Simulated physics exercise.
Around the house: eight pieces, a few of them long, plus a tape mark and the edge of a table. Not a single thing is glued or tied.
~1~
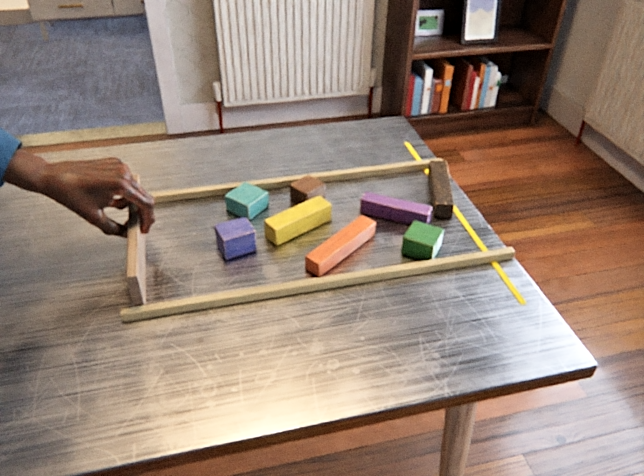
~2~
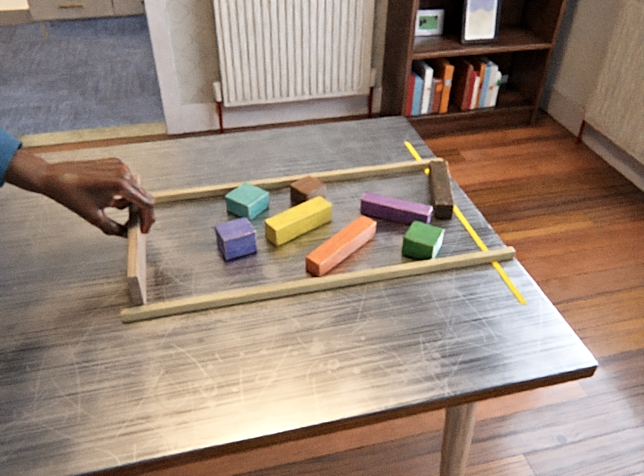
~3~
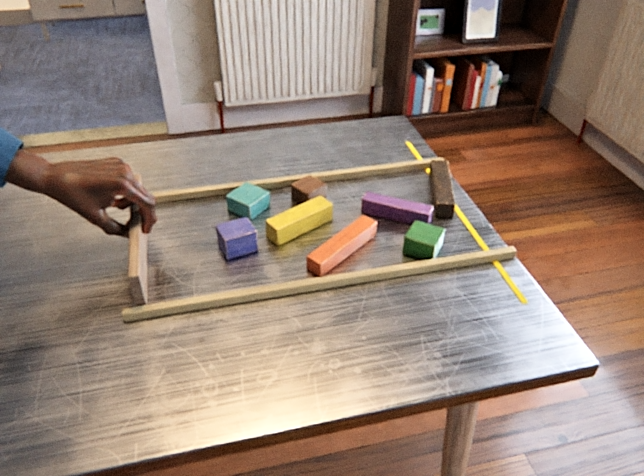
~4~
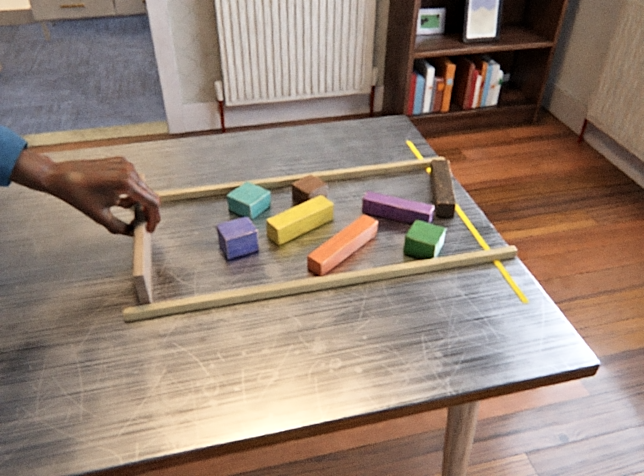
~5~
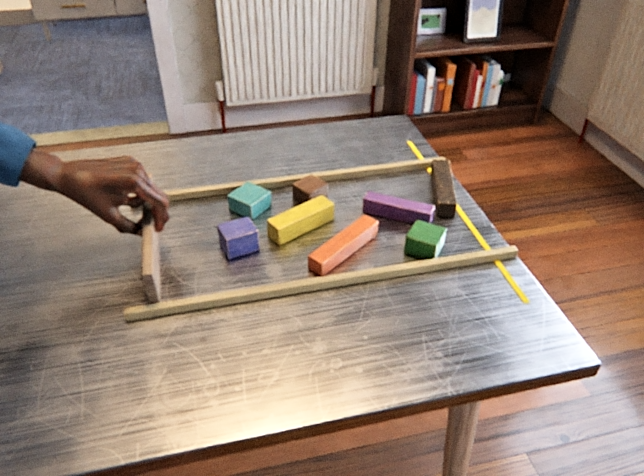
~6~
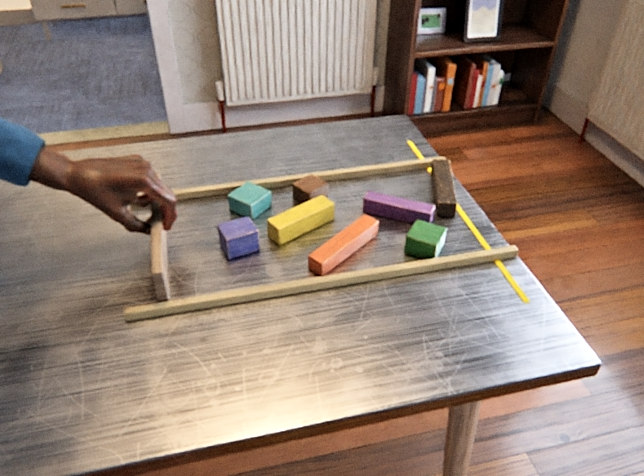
A hand holds a wooden board upright, then slides it slightly right toward scattered colored blocks.
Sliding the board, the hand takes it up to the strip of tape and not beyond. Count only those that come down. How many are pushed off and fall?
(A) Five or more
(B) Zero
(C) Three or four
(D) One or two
Answer: A.
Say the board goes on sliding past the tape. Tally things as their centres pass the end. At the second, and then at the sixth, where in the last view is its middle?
The middle is near (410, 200) first and near (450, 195) after.
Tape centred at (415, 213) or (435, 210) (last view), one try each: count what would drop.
Respectively 2 and 3.
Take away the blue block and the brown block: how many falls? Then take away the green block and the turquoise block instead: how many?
Try one: 5; try two: 4.
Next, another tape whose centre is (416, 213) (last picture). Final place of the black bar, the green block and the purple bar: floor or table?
Here the black bar drops down while the green block remains in place and the purple bar drops down.
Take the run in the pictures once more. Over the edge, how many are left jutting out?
The tally is 2.
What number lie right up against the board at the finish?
The answer is 2.
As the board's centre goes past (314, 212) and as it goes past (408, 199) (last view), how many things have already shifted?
By then 6, and later 8.
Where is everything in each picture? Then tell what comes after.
Black bar (440, 188); green block (422, 241); purple bar (395, 210); board (137, 236); tape (454, 208), in the first frame.
Green block (423, 242); orange bar (342, 245), in the second frame.
Purple bar (397, 209); turquoise block (248, 201), in the third frame.
Black bar (442, 187); yellow bar (301, 219), in the fourth frame.
Green block (425, 241); blue block (239, 237), in the fifth frame.
Black bar (443, 187); green block (425, 240); purple bar (398, 209); board (159, 233); tape (457, 207), in the sixth frame.
Soon after, none off yet; black bar at rest near (443, 187); green block at rest near (425, 240); purple bar at rest near (398, 209).
Then, none off yet; black bar moved a little near (451, 184); green block moved a little near (444, 240); purple bar moved about its own width near (447, 209).
At rest, the number that fall off is five or more; fallen, yellow bar, brown block, orange bar, purple bar, green block and black bar.
